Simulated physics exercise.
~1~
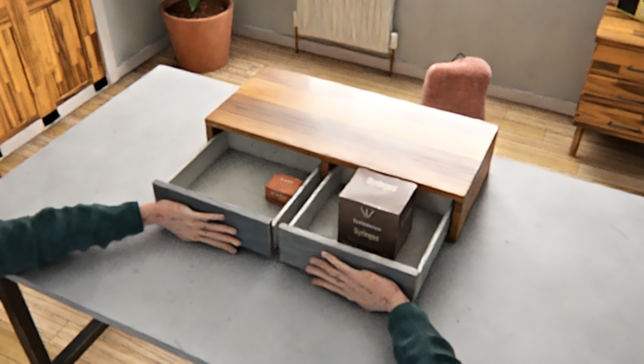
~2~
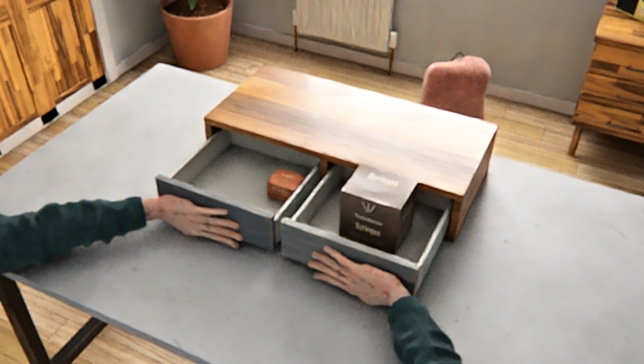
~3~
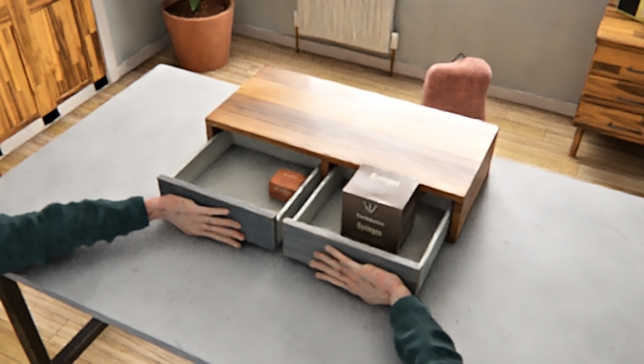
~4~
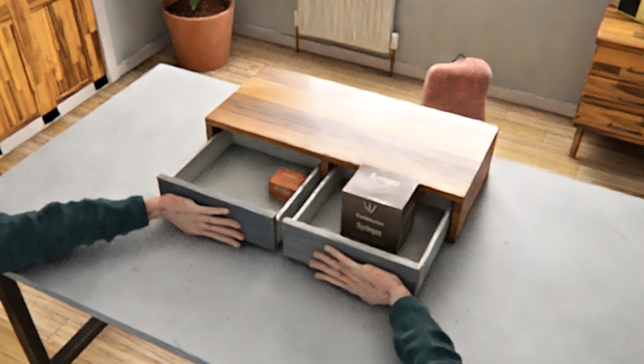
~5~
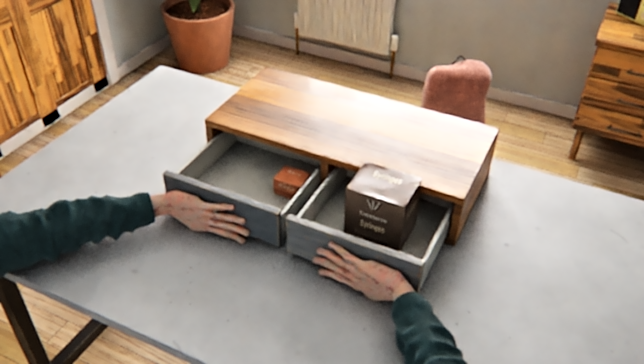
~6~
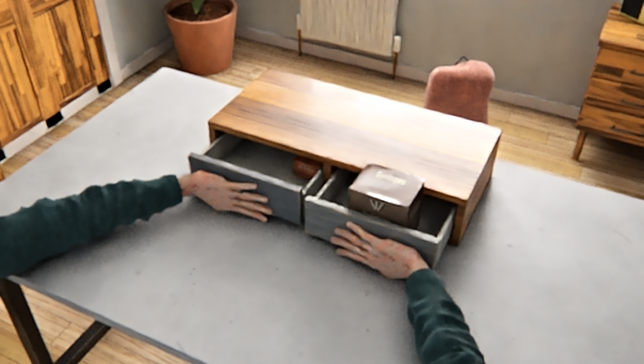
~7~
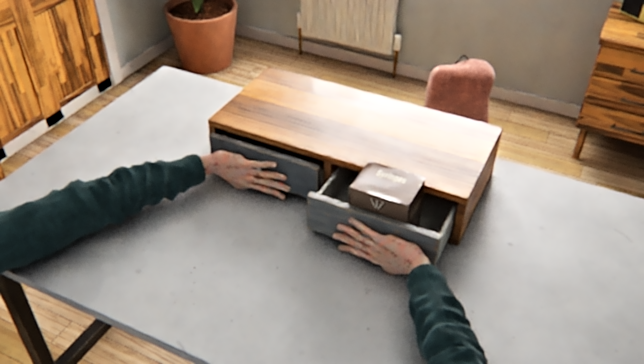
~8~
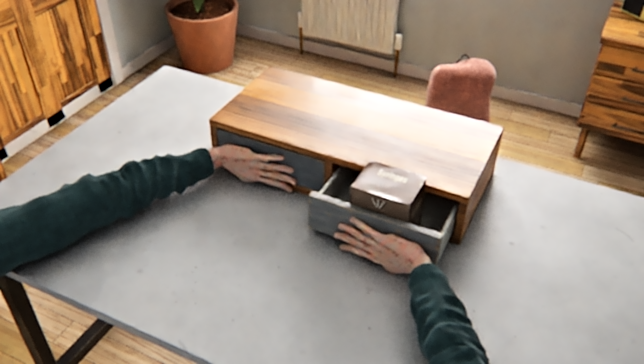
At first, two grey drawers stand open side by side in a low wooden chest on a table, a small orange carton in the left one and a taller dark brown box upright in the right. Two hands in green sleeves rest on the drawer fronts, barely moving. Then the hands push both drawers inward together, and the carton slides out of sight beneath the top. The right drawer stops partway, with the brown box against the chest's front edge. The left hand keeps pushing until the left drawer is shut, while the right drawer remains jammed partly open.
